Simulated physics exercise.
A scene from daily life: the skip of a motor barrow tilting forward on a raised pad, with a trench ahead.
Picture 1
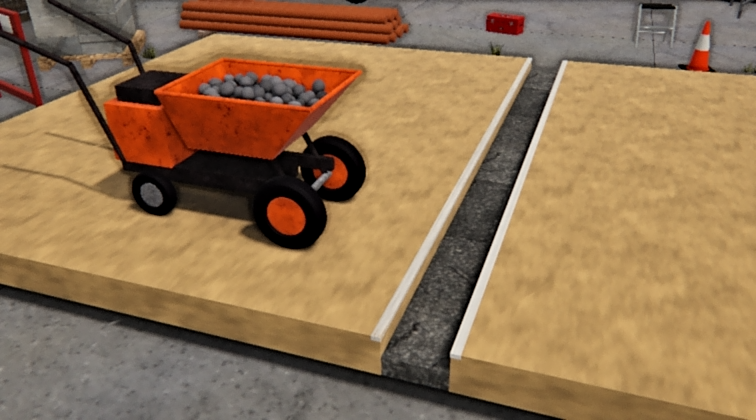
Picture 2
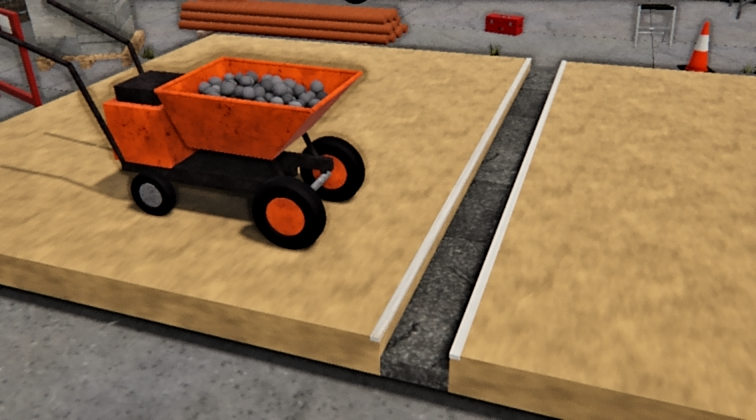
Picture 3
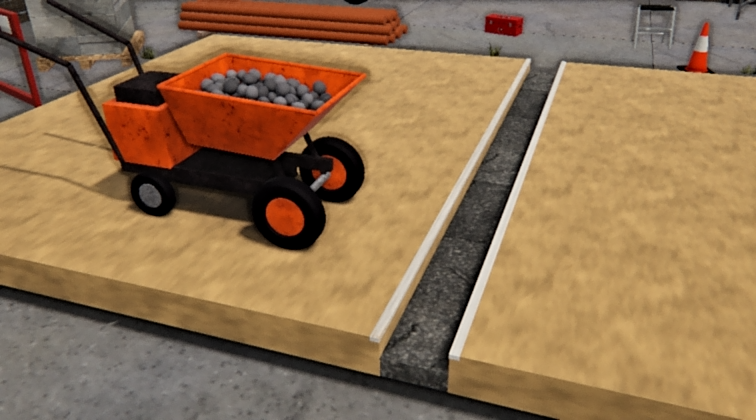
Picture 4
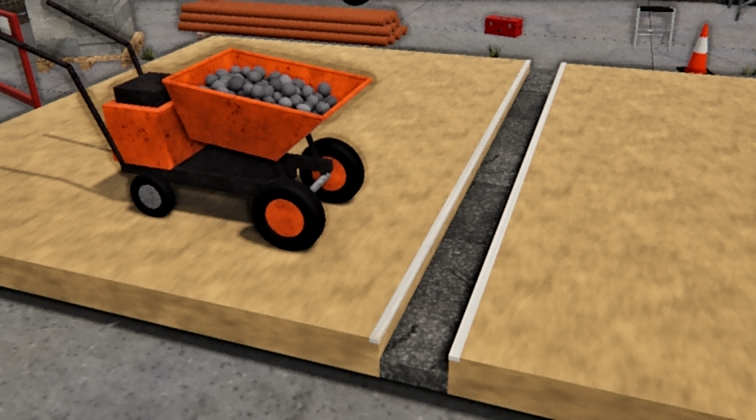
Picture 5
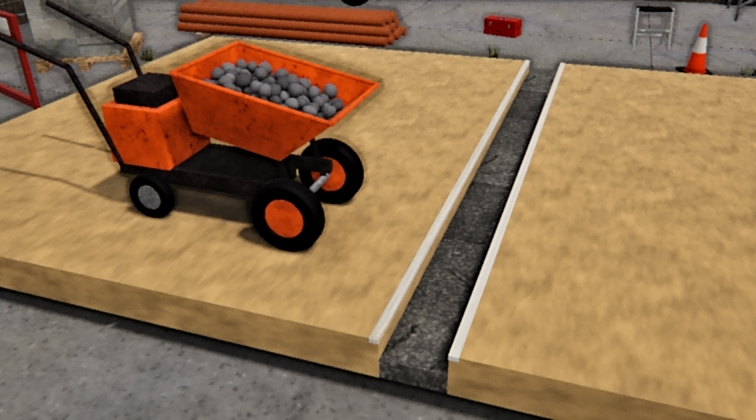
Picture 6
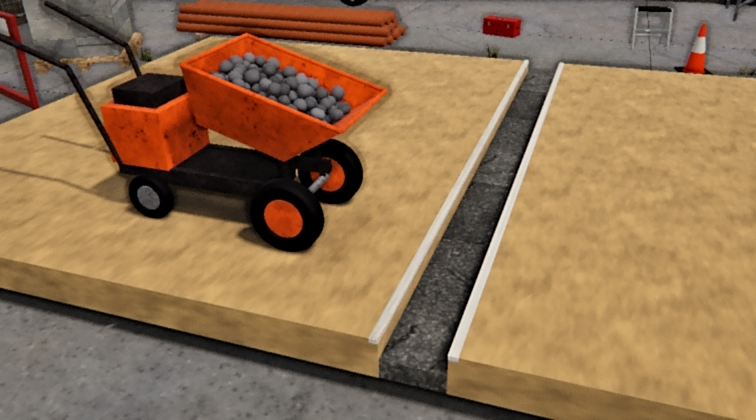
Orange skip of a motor barrow, loaded with grey cobbles, tilting gradually forward to the right on a pad beside a trench.
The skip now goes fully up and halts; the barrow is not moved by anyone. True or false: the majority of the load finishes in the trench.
True.
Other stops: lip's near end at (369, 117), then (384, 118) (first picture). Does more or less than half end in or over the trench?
Place one, the lesser portion; place two, the lesser portion.
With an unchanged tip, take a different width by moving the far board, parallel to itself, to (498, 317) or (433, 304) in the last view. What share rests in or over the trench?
Result, try 1: 90 in a hundred; try 2: 30 in a hundred.
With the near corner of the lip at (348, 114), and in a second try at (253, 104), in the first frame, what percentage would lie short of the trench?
About 0 percent the first time, about 50 percent the second.
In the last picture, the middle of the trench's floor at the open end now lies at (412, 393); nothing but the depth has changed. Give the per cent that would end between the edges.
I'd guess close to 100 percent.
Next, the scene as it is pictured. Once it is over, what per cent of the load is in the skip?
It works out near 5 percent.
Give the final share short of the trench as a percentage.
Estimate: Around 10 per cent.
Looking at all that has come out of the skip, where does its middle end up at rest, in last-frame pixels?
Somewhere around (458, 250) in the last picture.
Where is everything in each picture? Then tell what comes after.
Lip of the skip at (311, 110), level; top of the load at (244, 97), round cobbles; first edge of the trench at (399, 295); far edge at (472, 309), the trench over half as wide as the skip, and shallow for its width, in the first picture.
Lip of the skip at (312, 111), level; top of the load at (244, 96), in the second picture.
Lip of the skip at (316, 114), tipped barely; top of the load at (247, 94), in the third picture.
Lip of the skip at (323, 119), tipped a little; top of the load at (238, 82), in the fourth picture.
Lip of the skip at (331, 124), tipped a little; top of the load at (245, 78), in the fifth picture.
Lip of the skip at (341, 132), tipped clearly; top of the load at (248, 81); first edge of the trench at (396, 297); far edge at (470, 312), in the sixth picture.
Soon after the last picture, skip tipped steeply; all in the skip.
A little later, skip tipped right over; most in the skip; a stray few short of the trench; about a quarter in or heaped over the trench; a stray few falling.
Later still, skip tipped right over; a small part in the skip; a small part short of the trench; about two thirds in or heaped over the trench; a small part beyond it.
At rest, skip tipped right over; a small part in the skip; a small part short of the trench; about two thirds in or heaped over the trench; a small part beyond it.
